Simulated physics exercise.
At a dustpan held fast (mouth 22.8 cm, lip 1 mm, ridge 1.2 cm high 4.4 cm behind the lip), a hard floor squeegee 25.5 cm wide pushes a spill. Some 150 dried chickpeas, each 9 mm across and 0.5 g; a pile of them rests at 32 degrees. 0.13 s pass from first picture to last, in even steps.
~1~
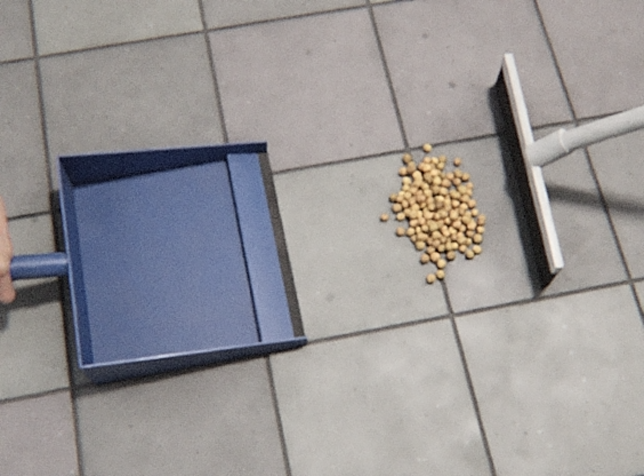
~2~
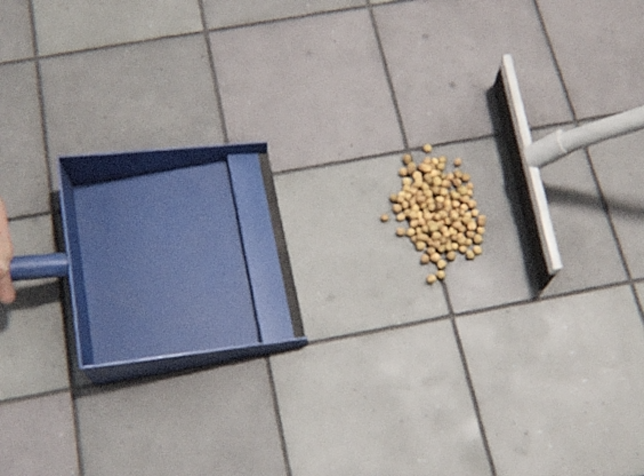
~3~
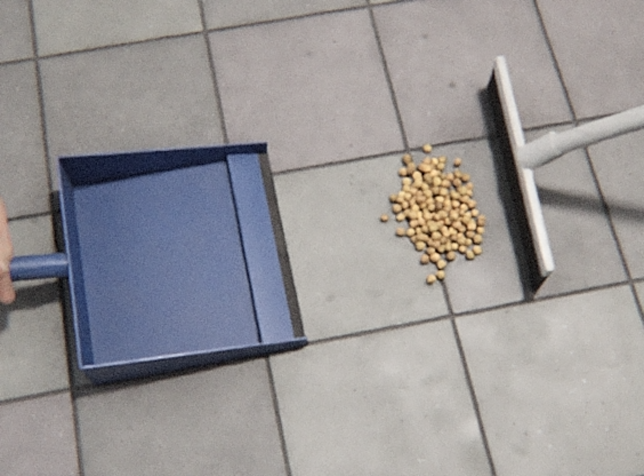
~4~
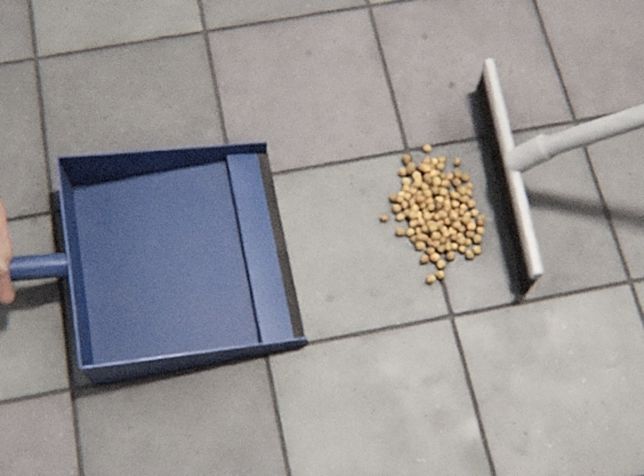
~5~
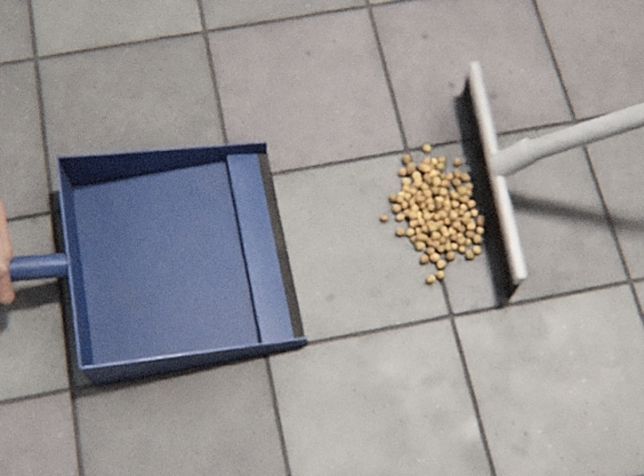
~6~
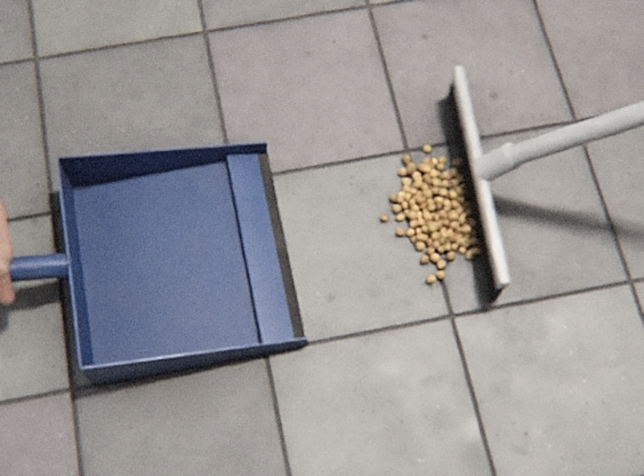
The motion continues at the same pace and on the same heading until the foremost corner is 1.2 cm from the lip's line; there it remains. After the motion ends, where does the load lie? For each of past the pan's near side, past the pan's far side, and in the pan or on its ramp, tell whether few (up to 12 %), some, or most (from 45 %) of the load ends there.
Past the pan's near side: Few, past the pan's far side: Few, in the pan or on its ramp: Most.
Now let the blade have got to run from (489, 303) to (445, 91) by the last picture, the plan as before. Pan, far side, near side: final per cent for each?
Per cent by place - pan 60, far side 5, near side 5.
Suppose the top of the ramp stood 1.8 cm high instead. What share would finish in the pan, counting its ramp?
With that ramp, near 50 per cent.
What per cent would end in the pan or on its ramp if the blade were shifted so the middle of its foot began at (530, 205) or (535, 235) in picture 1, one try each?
Some 50 and 45 per cent.
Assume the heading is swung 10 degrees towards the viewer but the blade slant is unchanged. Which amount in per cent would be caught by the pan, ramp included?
Around 50 %.
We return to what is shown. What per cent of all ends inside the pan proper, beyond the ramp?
About 5 %.
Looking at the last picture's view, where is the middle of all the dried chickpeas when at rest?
Roughly (280, 243).
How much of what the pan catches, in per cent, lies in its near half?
Some 60 per cent.
Then, 0.15 s after the last picture, middle of the blade 11 cm from the lip; 0 % over the lip, far side 0 %, near side 0 %.
Then, 0.24 s after the last picture, middle of the blade 4 cm from the lip; 5 % over the lip, far side 0 %, near side 0 %.
Then, 0.47 s after the last picture, middle of the blade 2 cm from the lip; 55 % over the lip, far side 5 %, near side 0 %.
In the end, near side 0 %, far side 5 %, pan 55 %, in front of the lip or behind the blade 40 %.
